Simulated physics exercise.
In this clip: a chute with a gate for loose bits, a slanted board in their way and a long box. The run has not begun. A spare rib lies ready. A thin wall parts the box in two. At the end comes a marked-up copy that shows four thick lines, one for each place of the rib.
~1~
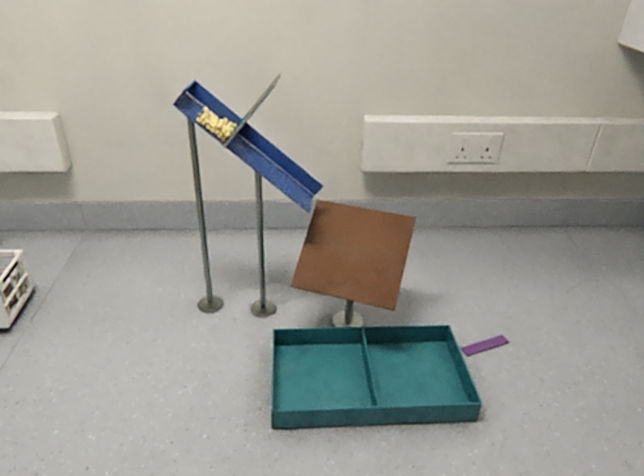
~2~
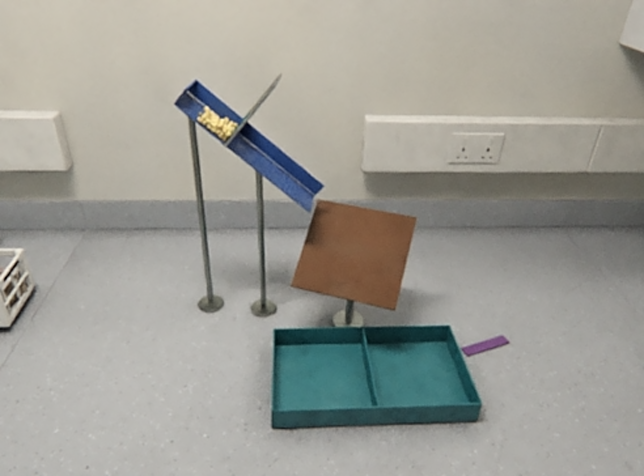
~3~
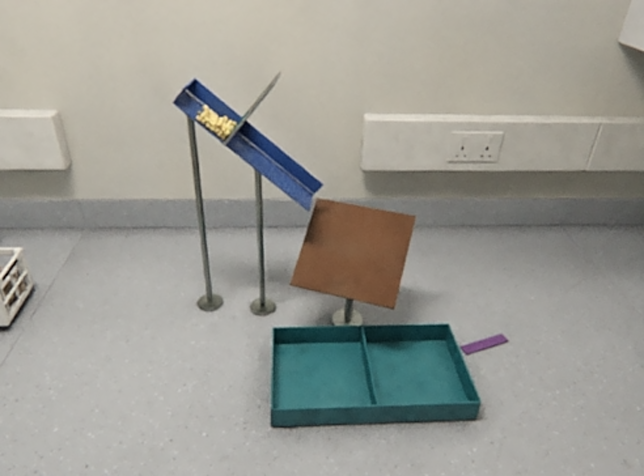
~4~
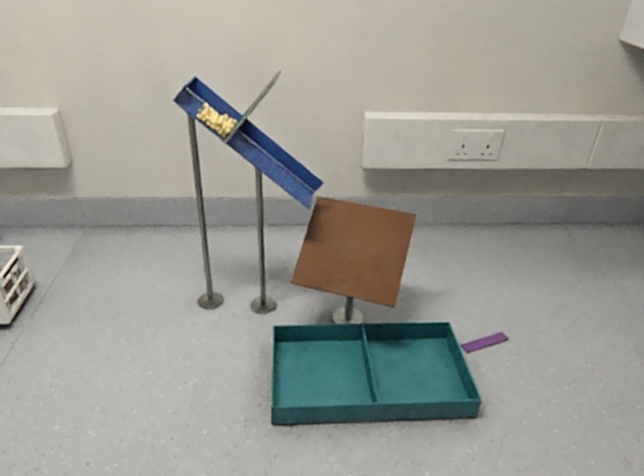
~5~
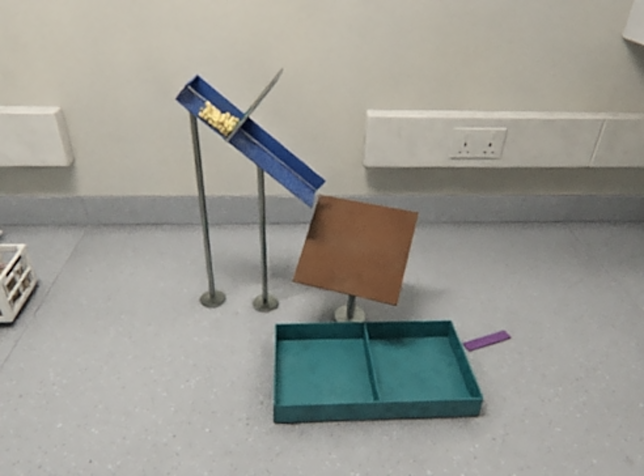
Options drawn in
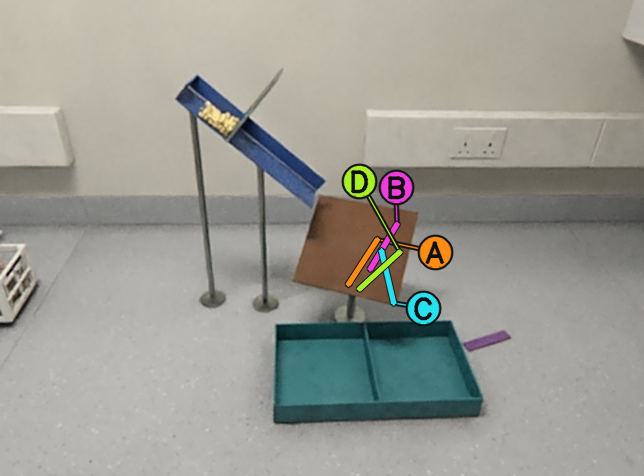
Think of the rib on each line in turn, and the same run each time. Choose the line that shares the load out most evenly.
C.
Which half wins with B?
The left half.
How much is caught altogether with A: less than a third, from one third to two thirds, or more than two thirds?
More than two thirds.
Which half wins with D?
More lands on the left.
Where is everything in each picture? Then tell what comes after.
The first frame shows load behind the gate near (221, 124), soya beans; lip of the chute near (311, 205), sloping fairly steeply.
The second frame shows middle of the board near (354, 251), tilted fairly steeply; middle of its low edge near (341, 298); of its high edge near (366, 208).
The third frame shows front corners of the box near (272, 409) and (481, 402); front end of its middle wall near (378, 405).
The fourth frame shows middle of the load near (221, 121); lip near (311, 202).
The fifth frame shows middle of the load near (223, 119); lip near (313, 200).
On the marked copy, line A from (377, 239) to (348, 284); line B from (397, 224) to (370, 269); line C from (381, 250) to (393, 303); line D from (399, 252) to (359, 288).
Choosing A, of what is caught, all but a few in the left half, a small share in the right.
Choosing B, of what is caught, all but a few in the left half, a small share in the right.
Choosing C, of what is caught, close to half in the left half, close to half in the right.
Choosing D, of what is caught, all but a few in the left half, a small share in the right.
